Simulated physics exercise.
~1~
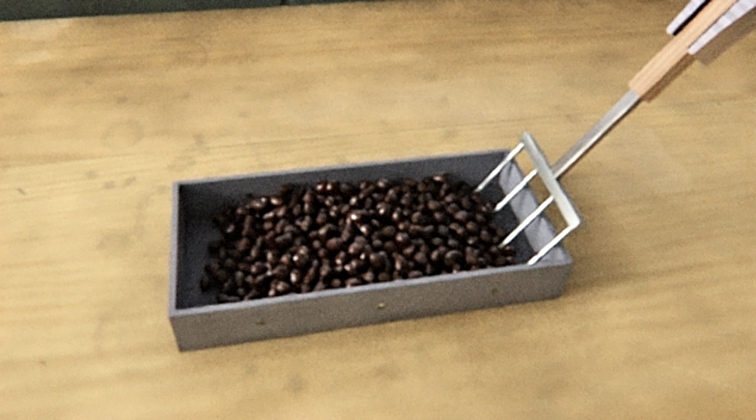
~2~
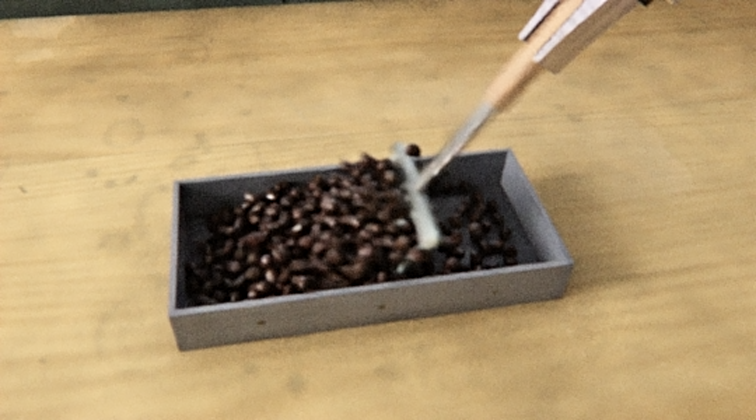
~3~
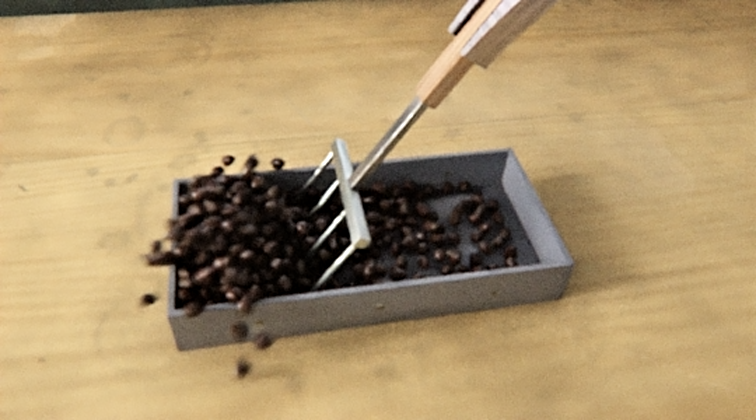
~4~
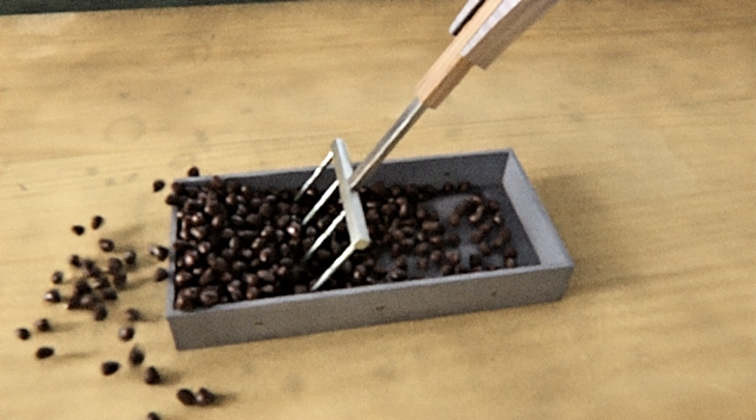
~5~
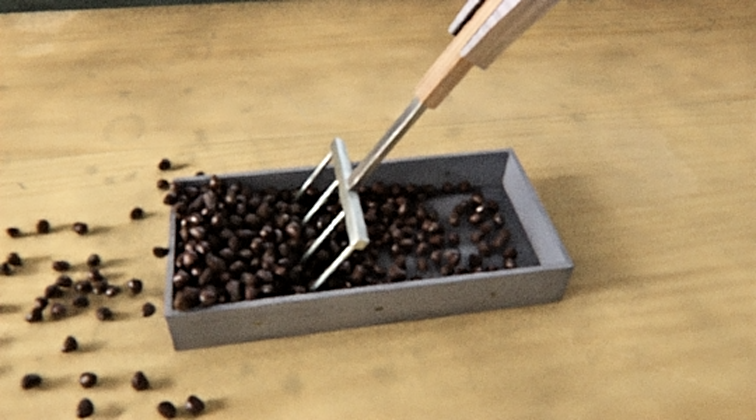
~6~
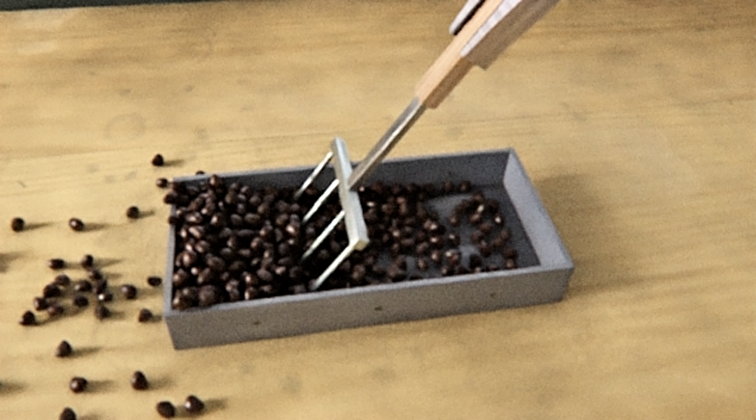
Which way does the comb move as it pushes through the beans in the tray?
The comb moves to the left, pushing the beans towards the left end of the tray.
